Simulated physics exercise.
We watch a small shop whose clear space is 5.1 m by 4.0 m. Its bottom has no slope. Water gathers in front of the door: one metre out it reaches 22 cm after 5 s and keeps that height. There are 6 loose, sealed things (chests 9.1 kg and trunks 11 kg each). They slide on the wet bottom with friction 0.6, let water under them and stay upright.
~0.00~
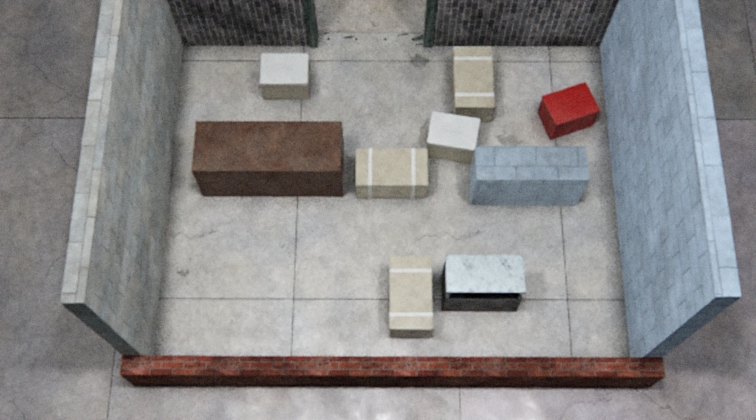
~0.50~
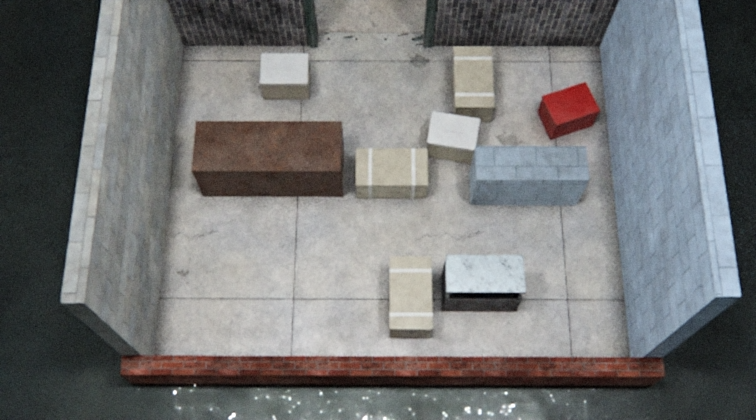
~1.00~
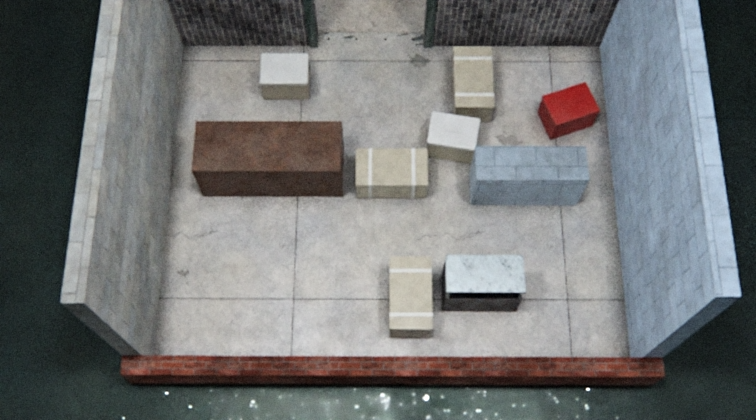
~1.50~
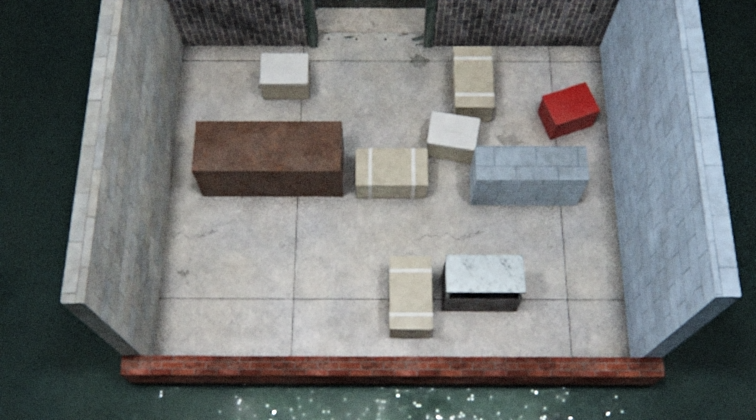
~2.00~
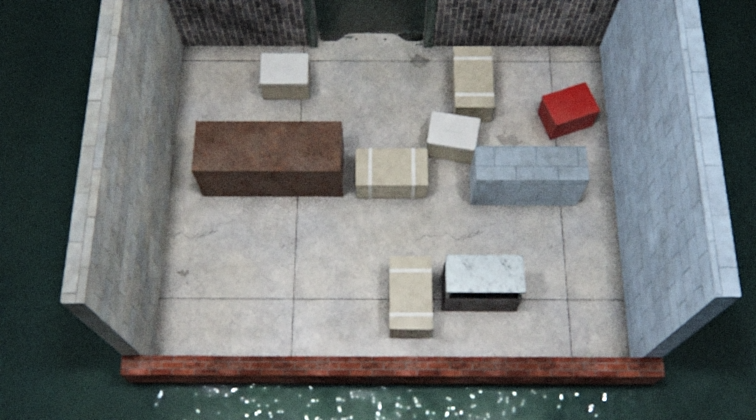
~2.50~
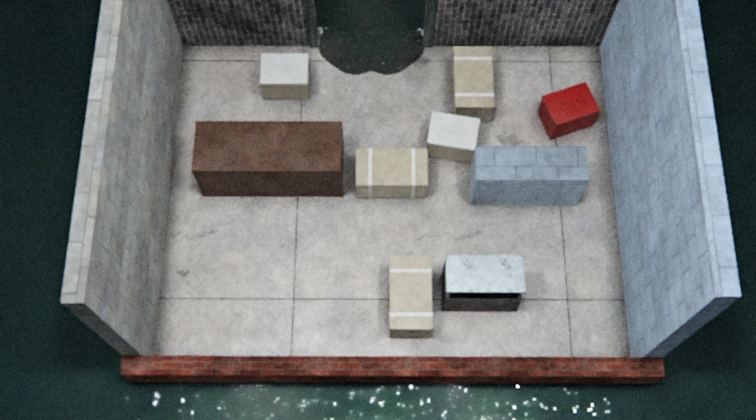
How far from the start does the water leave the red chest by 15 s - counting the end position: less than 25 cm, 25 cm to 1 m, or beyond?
The red chest gets carried off.
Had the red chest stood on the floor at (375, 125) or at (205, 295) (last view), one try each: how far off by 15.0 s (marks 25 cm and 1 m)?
In that order: It gets carried off; it ends far away.
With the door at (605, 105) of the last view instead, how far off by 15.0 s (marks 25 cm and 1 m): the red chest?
In that case the red chest travels far.
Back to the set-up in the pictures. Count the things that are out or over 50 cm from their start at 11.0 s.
3 of them.
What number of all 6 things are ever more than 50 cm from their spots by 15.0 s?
That makes 6.
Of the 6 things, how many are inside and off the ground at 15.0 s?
6 of them.
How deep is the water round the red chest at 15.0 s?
About 10 cm.
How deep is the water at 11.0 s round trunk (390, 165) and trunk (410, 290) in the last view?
About 8 and 6 cm.
After 3.5 s the red chest is near (571, 103), 0.0 m from its start, aground; 0 afloat.
After 6.8 s the red chest is near (571, 103), 0.0 m from its start, aground; 1 afloat.
After 11.0 s the red chest is near (552, 54), 0.7 m from its start, afloat; 6 afloat.
After 15.0 s the red chest is near (434, 142), 1.7 m from its start, afloat; 6 afloat.
